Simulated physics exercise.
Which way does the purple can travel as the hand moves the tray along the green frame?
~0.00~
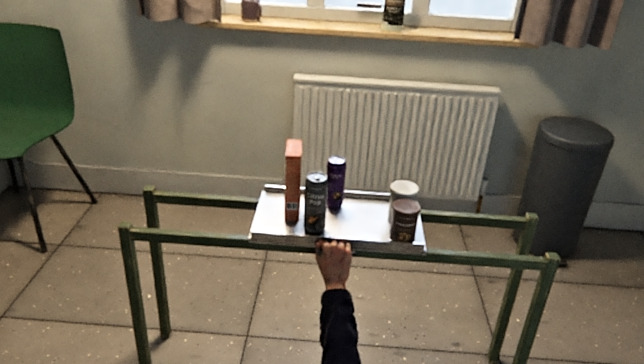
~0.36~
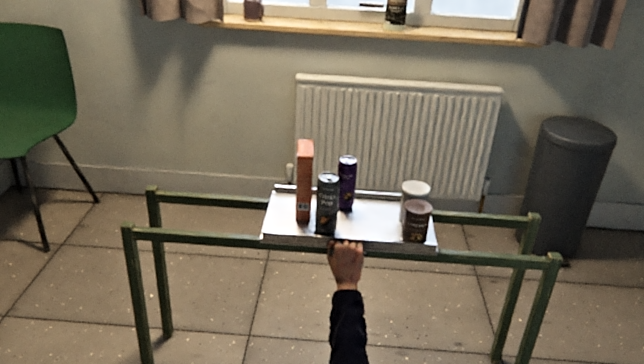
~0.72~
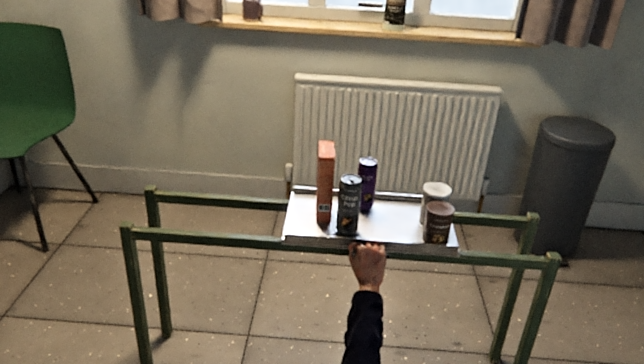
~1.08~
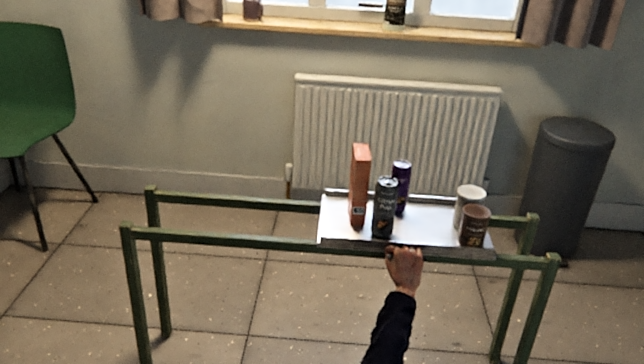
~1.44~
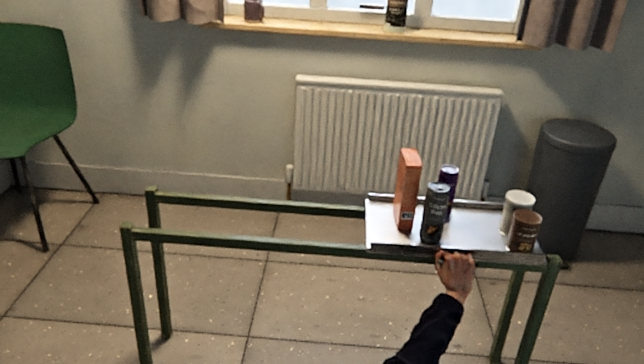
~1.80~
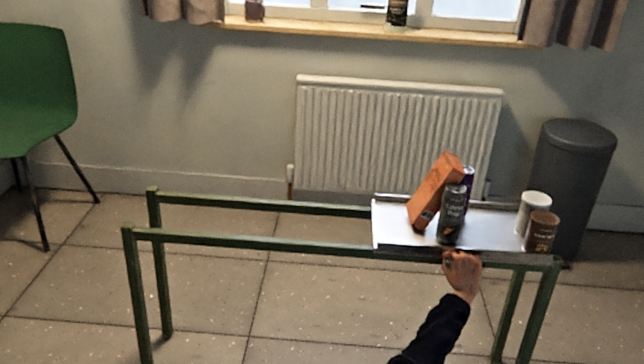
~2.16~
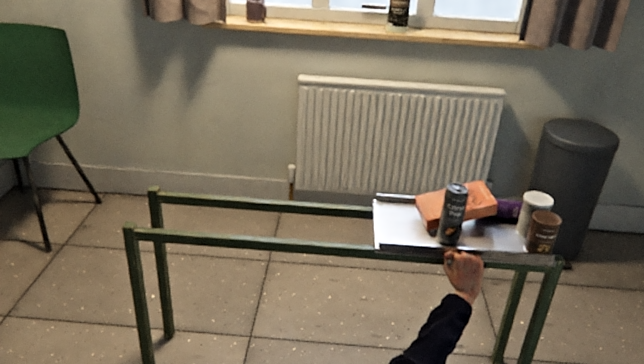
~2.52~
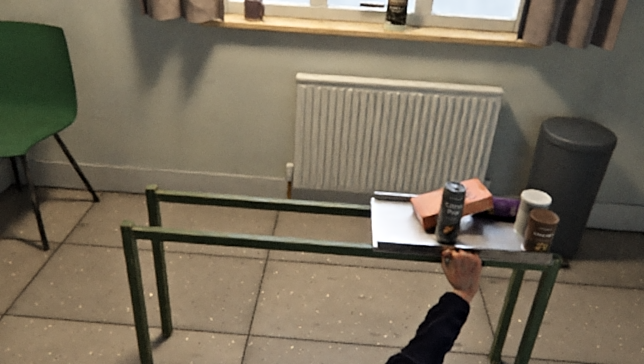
The purple can travels to the right along with the tray.
